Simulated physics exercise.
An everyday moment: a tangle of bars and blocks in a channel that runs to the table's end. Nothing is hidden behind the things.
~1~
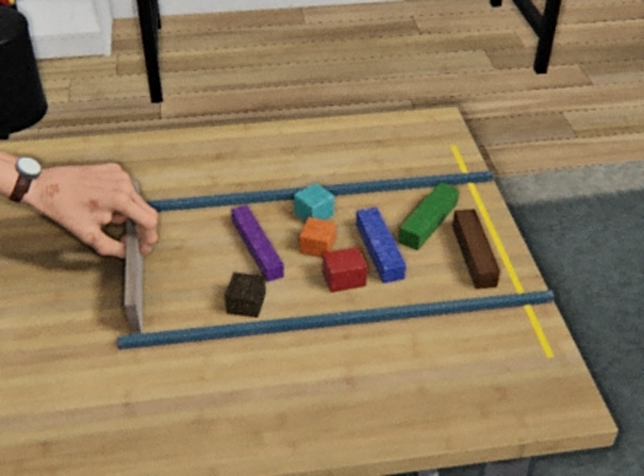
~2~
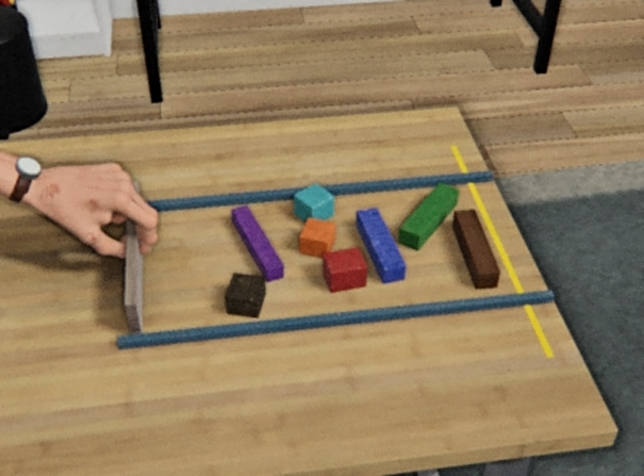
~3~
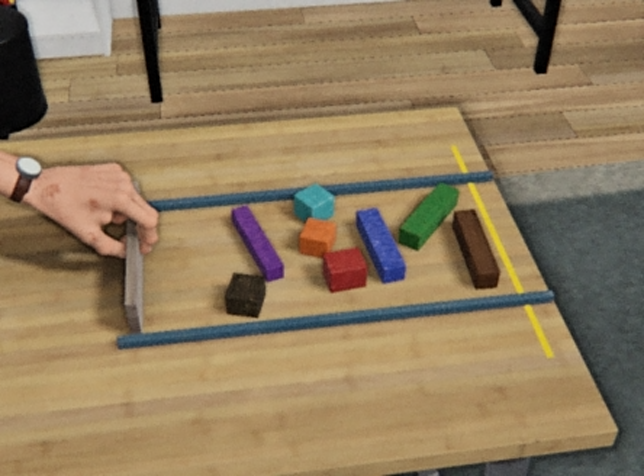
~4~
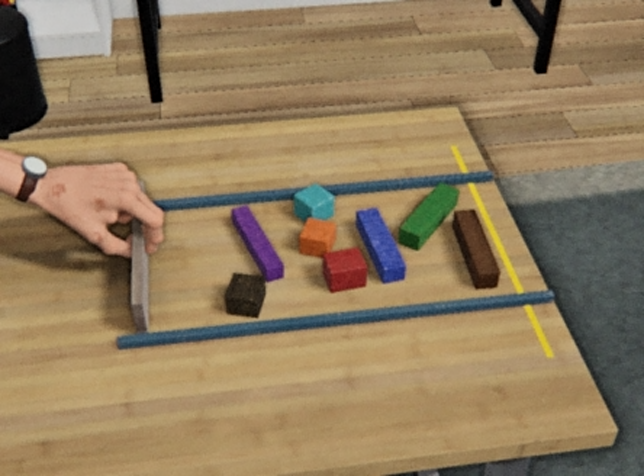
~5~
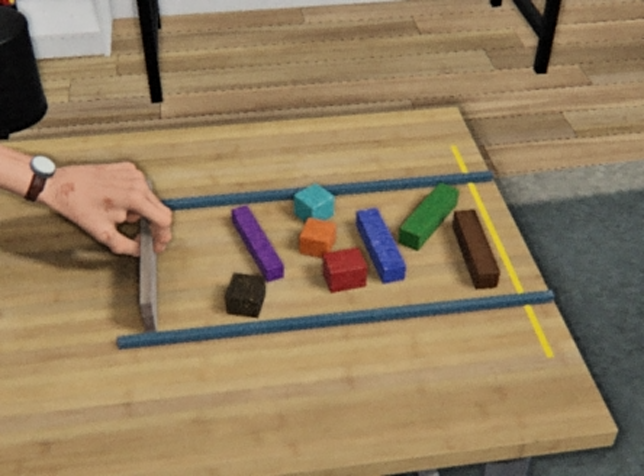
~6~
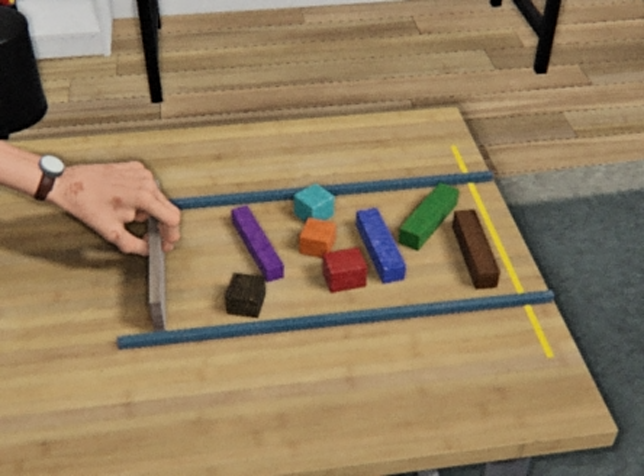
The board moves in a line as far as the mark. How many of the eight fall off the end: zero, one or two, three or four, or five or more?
The number that fall off is five or more.
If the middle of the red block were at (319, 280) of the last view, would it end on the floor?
Then it comes down.
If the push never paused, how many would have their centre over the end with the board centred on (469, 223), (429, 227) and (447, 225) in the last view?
Place by place, 3, 1 and 2.
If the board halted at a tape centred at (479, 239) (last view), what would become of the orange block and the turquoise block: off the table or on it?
The orange block is kept, the turquoise block does not fall.
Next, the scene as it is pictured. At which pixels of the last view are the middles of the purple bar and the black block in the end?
First (500, 220), then (529, 263).
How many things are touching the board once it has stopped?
In contact: 2.
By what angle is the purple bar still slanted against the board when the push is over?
Near 0 degrees.
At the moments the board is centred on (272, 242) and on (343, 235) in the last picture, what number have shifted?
First 2, then 7.
Soon after, none off yet; brown stick at rest near (475, 248); green bar at rest near (429, 216); blue bar at rest near (383, 243).
At rest, the number that fall off is five or more; fallen, orange block, turquoise block, red block, blue bar, green bar and brown stick.
